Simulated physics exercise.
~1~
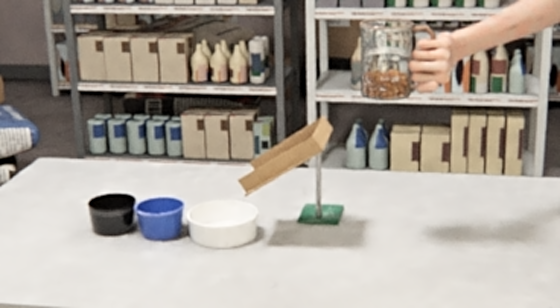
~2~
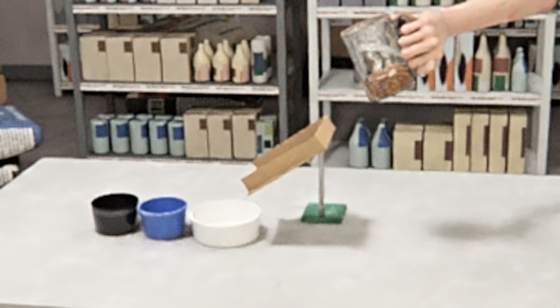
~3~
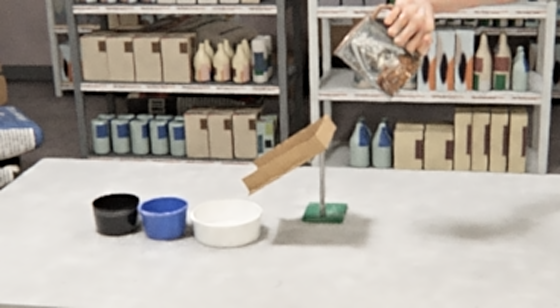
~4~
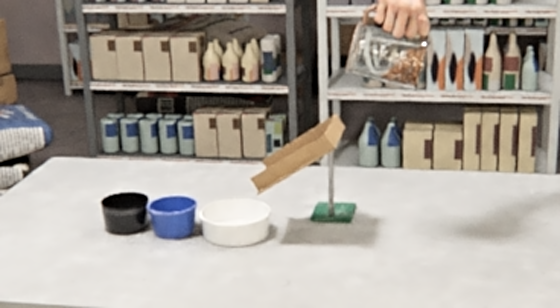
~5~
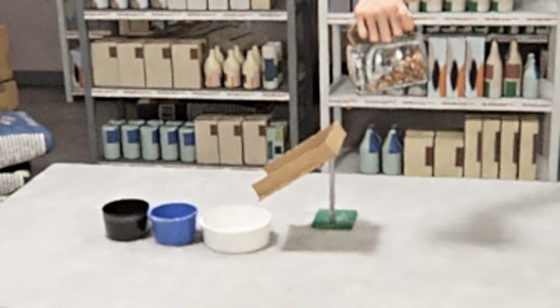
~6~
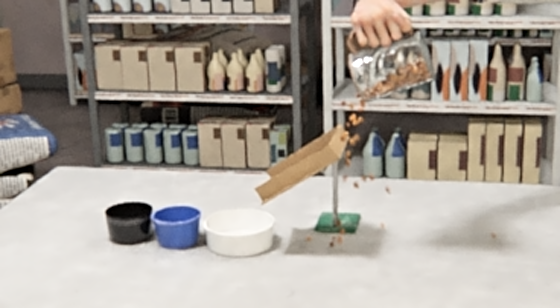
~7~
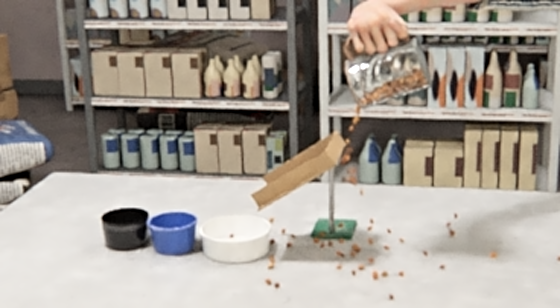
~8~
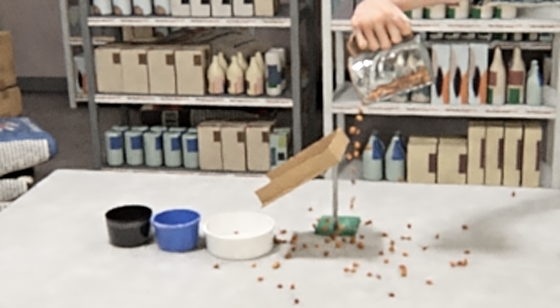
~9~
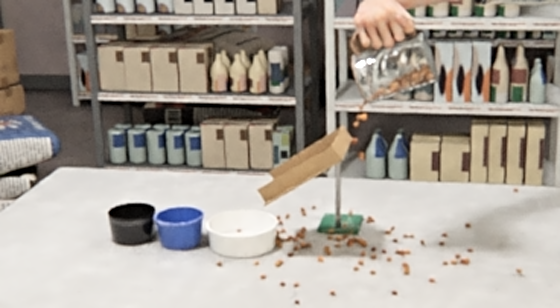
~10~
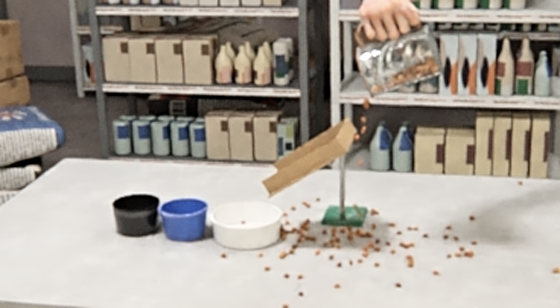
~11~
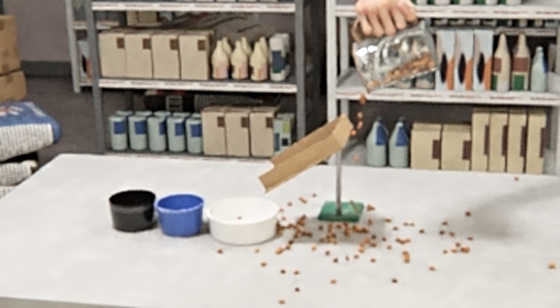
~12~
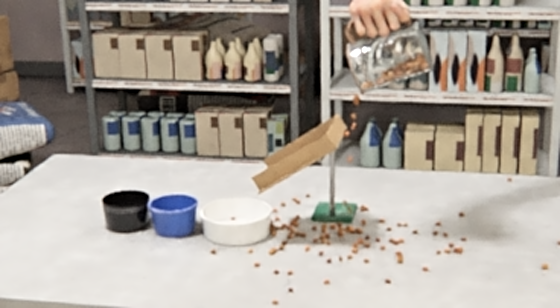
A hand tips a clear jug above a slope, and brown bits scatter across the table.
